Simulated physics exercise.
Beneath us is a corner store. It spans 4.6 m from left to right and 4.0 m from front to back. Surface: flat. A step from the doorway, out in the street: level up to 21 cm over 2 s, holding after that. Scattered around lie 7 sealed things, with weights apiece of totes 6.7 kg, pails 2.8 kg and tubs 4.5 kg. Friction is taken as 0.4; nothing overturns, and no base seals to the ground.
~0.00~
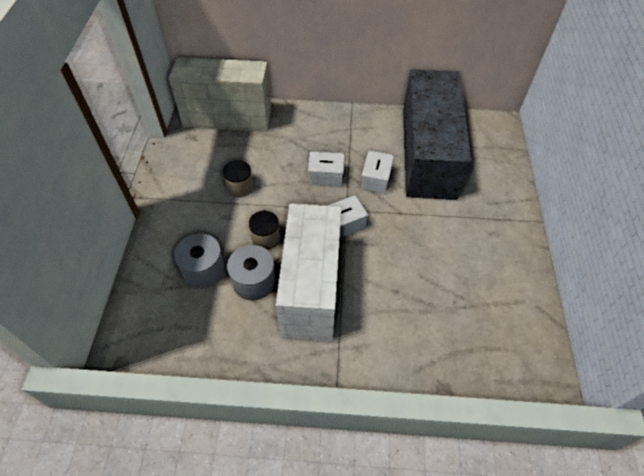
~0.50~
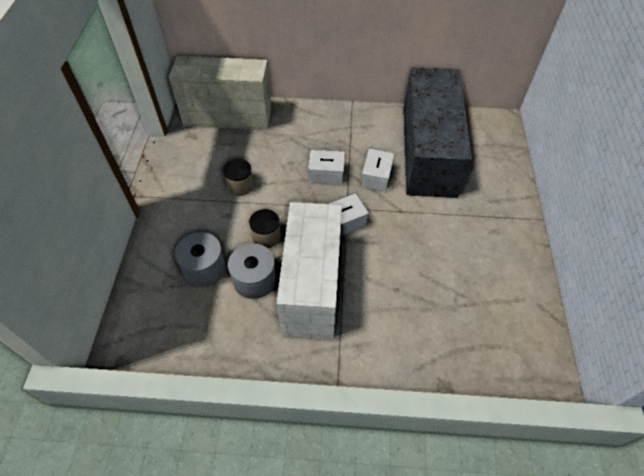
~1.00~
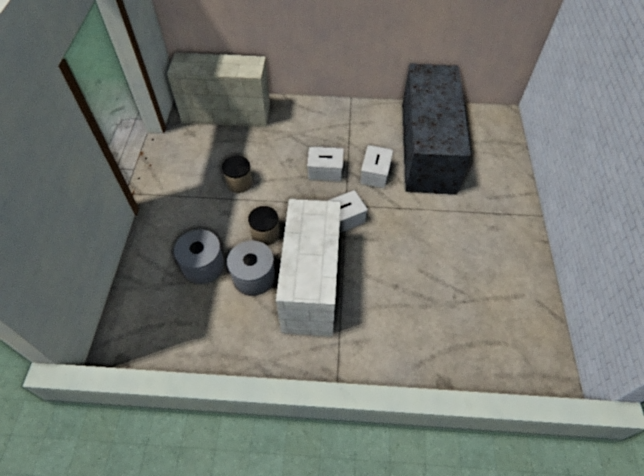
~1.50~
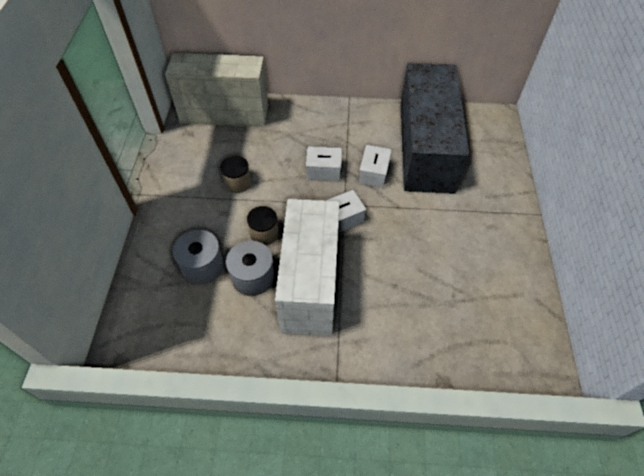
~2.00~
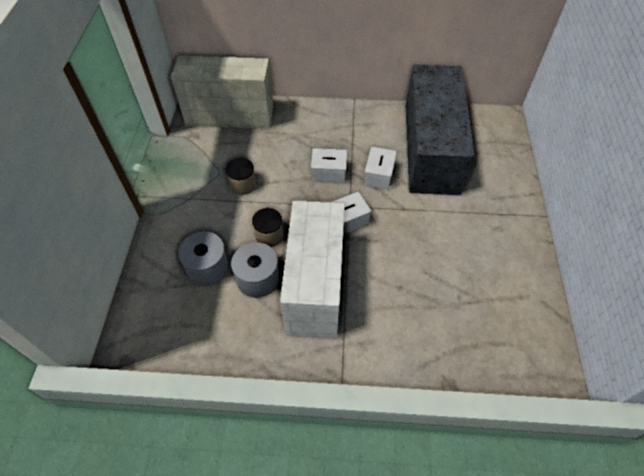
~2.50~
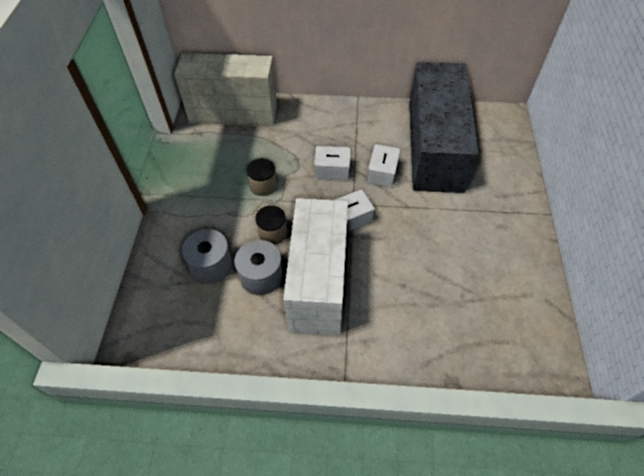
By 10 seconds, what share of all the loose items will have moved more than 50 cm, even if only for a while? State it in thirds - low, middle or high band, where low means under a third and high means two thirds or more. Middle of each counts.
High band.
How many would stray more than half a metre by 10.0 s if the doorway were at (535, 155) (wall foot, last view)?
Count: 0.
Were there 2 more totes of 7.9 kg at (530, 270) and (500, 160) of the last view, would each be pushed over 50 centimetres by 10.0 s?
In turn: More, less.
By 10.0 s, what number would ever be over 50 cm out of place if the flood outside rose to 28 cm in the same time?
7.
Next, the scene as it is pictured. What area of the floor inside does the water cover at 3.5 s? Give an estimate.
Close to 6.0 m2, I'd say.
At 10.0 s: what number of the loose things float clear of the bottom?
6 at that moment.
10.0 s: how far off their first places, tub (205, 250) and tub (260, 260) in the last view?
40 cm and 100 cm respectively.
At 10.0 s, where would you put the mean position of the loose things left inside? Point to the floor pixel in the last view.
They average out to somewhere around (358, 268).
After 3.5 s 1 of 7 are over 50 cm from their spots; 1 afloat.
After 4.5 s 4 of 7 are over 50 cm from their spots; 4 afloat.
After 7.0 s 6 of 7 are over 50 cm from their spots; 2 afloat.
After 10.0 s 6 of 7 are over 50 cm from their spots, and 6 have been at some point; 6 afloat.
